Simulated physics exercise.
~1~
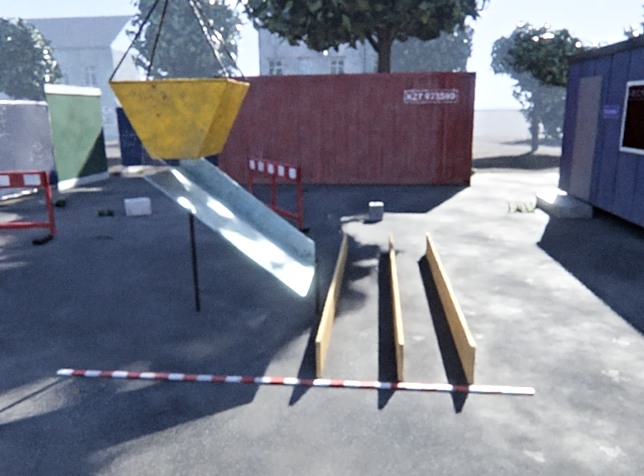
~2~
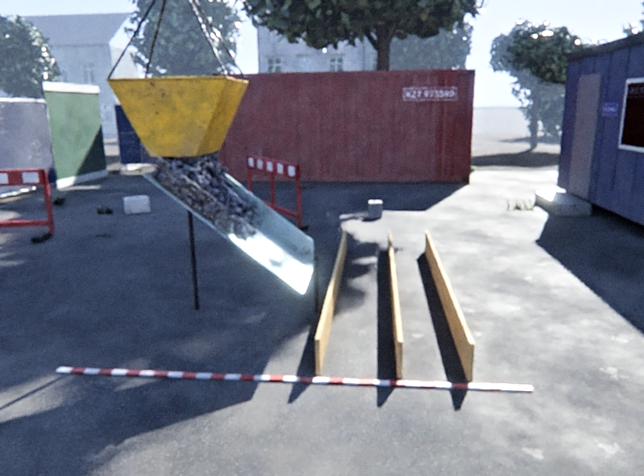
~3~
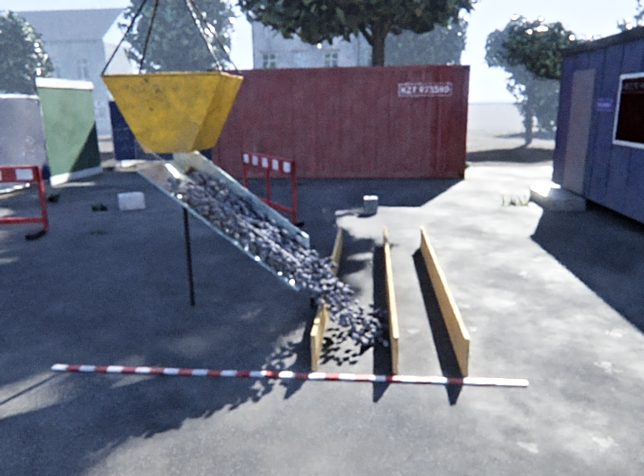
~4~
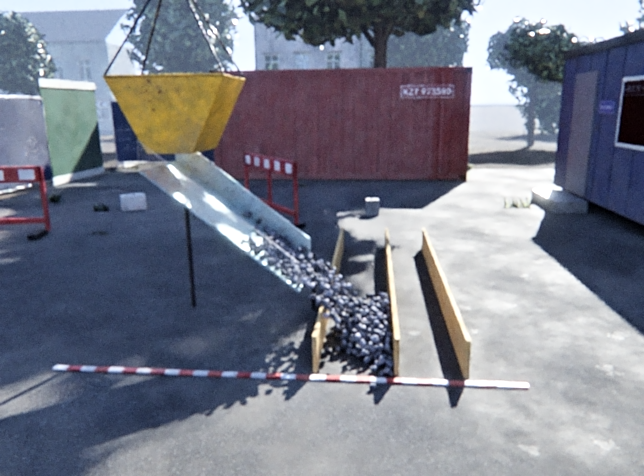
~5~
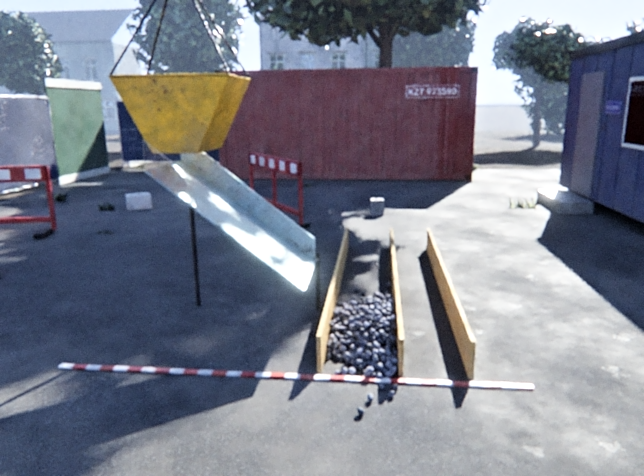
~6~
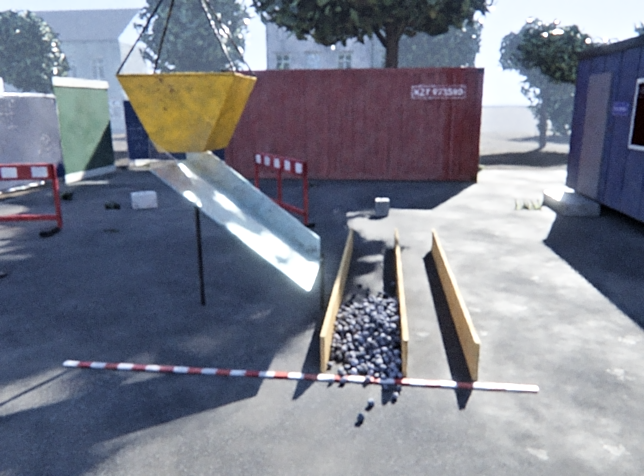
Dark round stones drop from a yellow skip, slide down the steel and fill the left bay's near end.
